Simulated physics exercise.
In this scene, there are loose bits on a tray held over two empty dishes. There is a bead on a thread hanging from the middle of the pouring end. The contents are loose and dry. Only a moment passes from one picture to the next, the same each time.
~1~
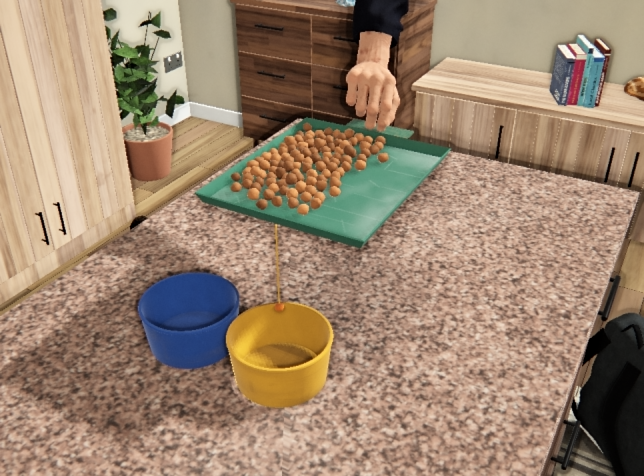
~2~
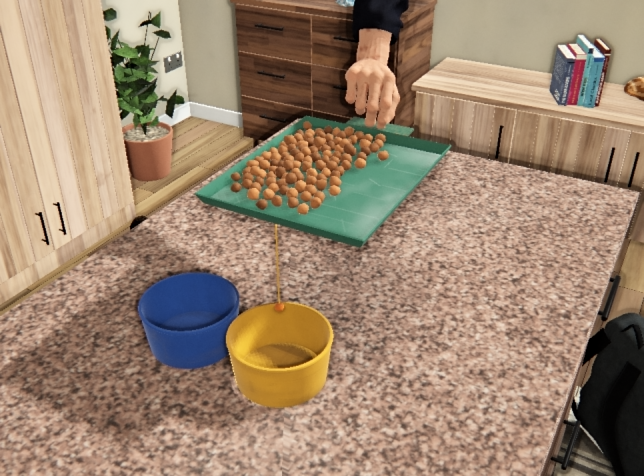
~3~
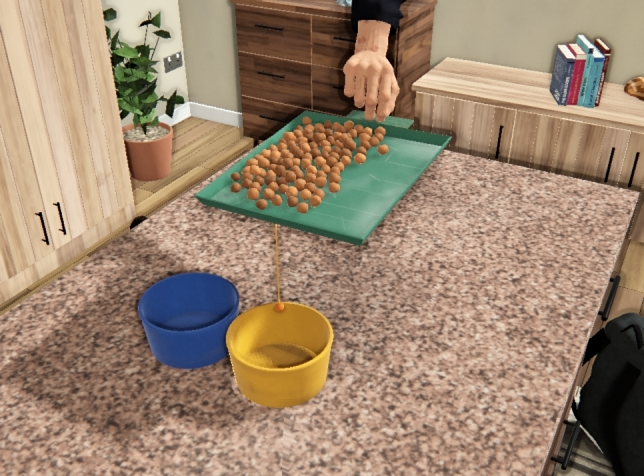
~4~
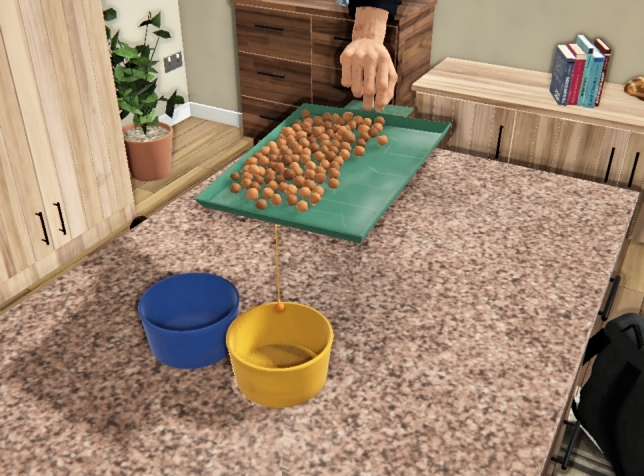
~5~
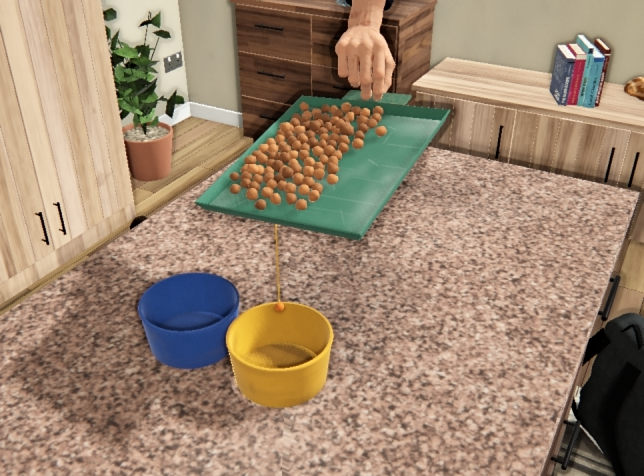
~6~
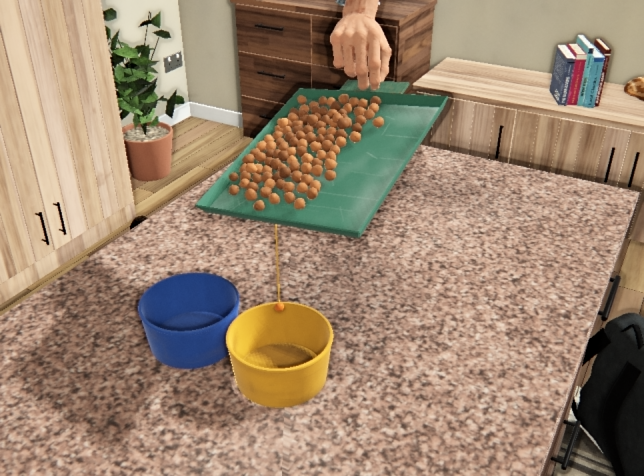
A hand at the back grips a green tray above a speckled stone counter, seen from above in a room with wooden cabinets. Brown hazelnuts cover the tray's left and middle, a bead hangs on a thread below its near edge, and a blue dish sits left of a yellow one. The hand slowly raises the tray's far end, tilting it toward the near left corner, while the camera stays still.
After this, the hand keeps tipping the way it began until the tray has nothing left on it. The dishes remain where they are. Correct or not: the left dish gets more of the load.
Correct.
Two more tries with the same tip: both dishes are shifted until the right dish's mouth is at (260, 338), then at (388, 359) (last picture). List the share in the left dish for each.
You'd get near 60 per cent and afterwards near 10 per cent.
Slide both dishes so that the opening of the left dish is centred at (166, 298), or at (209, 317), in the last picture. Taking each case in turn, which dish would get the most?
With the dishes at the first place it's the left-side dish, and at the second it's the left-side dish.
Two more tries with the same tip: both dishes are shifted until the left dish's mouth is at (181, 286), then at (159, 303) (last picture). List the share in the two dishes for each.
90 and 70 in a hundred, in turn.
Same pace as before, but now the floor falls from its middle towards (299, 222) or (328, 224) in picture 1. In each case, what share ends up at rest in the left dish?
First heading 0 %, second heading 0 %.
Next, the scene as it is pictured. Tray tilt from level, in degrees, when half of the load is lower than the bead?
Close to 80 degrees, I reckon.
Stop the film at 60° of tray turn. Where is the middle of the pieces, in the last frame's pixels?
I'd mark the middle close to (234, 190).
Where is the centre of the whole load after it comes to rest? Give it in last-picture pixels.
Somewhere close to (195, 335) in the last picture.
Soon after the last picture, tray tipped steeply; most on the tray; a small part in the left dish; a stray few outside both; a small part in the air.
A little later, tray tipped right over; a small part in the right dish; most in the left dish; a small part outside both; a stray few in the air.
Later still, tray tipped past a quarter turn; a small part in the right dish; most in the left dish; a small part outside both.
At rest, tray tipped past a quarter turn; a small part in the right dish; most in the left dish; a small part outside both.
